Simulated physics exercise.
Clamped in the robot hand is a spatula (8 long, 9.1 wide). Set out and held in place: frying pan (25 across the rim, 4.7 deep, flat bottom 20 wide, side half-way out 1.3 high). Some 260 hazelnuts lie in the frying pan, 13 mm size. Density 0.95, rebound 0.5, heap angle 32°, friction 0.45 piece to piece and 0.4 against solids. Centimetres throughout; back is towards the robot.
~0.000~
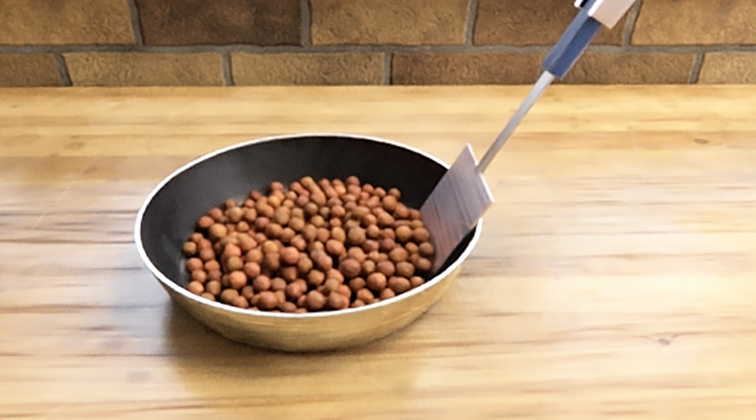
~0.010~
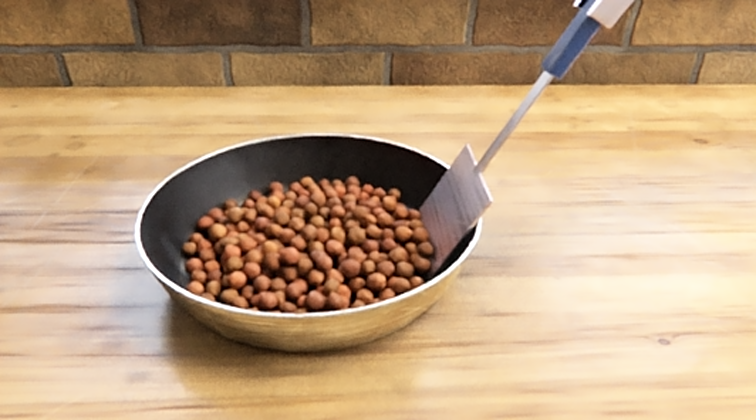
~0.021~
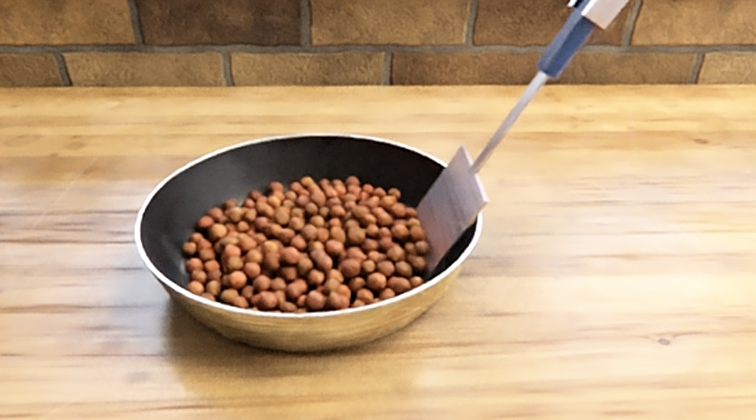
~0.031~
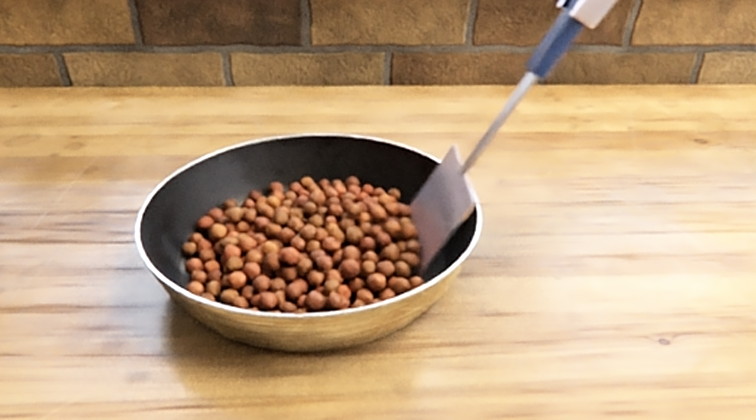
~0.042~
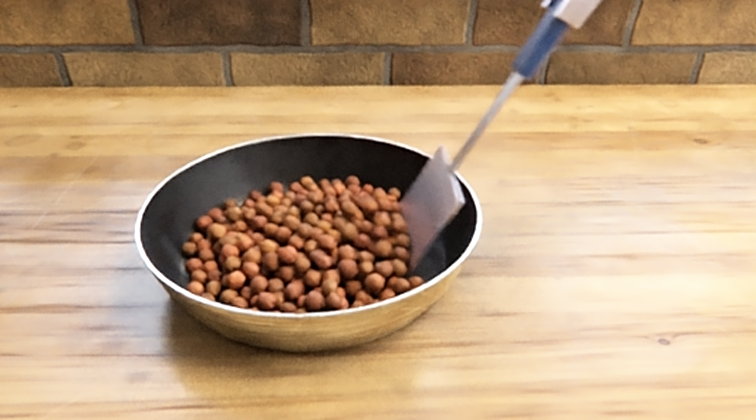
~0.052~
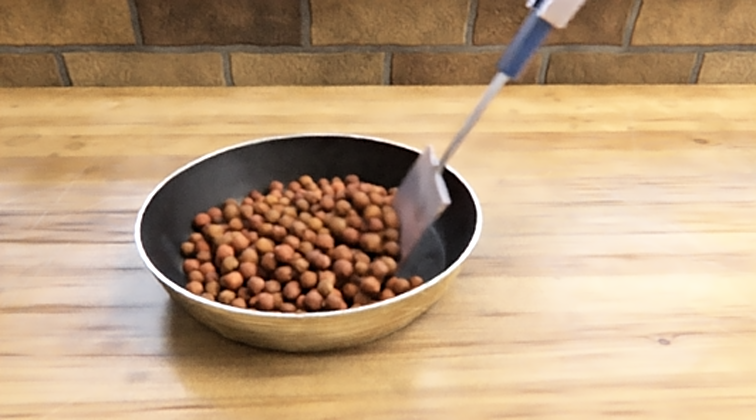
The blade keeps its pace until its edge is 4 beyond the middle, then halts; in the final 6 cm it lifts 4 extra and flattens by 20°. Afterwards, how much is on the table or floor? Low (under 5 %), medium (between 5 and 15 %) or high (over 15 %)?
Share on the table or floor: Medium (between 5 and 15 %).
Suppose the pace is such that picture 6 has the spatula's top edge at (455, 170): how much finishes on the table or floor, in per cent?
About 0 per cent.
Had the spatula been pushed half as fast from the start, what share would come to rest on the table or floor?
It would be near 0 per cent.
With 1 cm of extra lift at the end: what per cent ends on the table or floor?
Some 0 per cent.
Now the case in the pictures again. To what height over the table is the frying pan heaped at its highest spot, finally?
Some 5.0 cm.
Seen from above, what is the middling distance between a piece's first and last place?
Roughly 3 cm.
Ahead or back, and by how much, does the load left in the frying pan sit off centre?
About 4.5 cm ahead.
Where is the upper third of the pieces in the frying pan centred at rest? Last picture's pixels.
At about (216, 231).
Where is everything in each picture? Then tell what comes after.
The first picture shows the spatula top edge at (480, 170), sloping 61°; upper third of the load around (318, 235), from x 190 to 425, top at y 185; 262 in the frying pan.
The second picture shows the spatula top edge at (479, 170), sloping 61°; upper third of the load around (318, 235), from x 190 to 425, top at y 185.
The third picture shows the spatula top edge at (474, 170), sloping 61°; upper third of the load around (321, 234), from x 190 to 420, top at y 185.
The fourth picture shows the spatula top edge at (464, 170), sloping 61°; upper third of the load around (324, 233), from x 190 to 415, top at y 185.
The fifth picture shows the spatula top edge at (451, 170), sloping 61°; upper third of the load around (327, 228), from x 190 to 415, top at y 185.
The sixth picture shows the spatula top edge at (437, 171), sloping 61°; upper third of the load around (326, 226), from x 185 to 415, top at y 180; 262 in the frying pan.
After 0.08 s, sloping 60°, highest piece 6 above the table; 262 in the frying pan.
After 0.11 s, sloping 53°, highest piece 7 above the table; 262 in the frying pan.
After 0.33 s, sloping 41°, highest piece 6 above the table; 243 in the frying pan, 12 on the table or floor, 7 on the blade or in flight.
After 1.38 s, sloping 41°, highest piece 5 above the table; 243 in the frying pan, 19 on the table or floor.
In the end, 243 in the frying pan, 19 on the table or floor. That is 7 % on the table or floor.
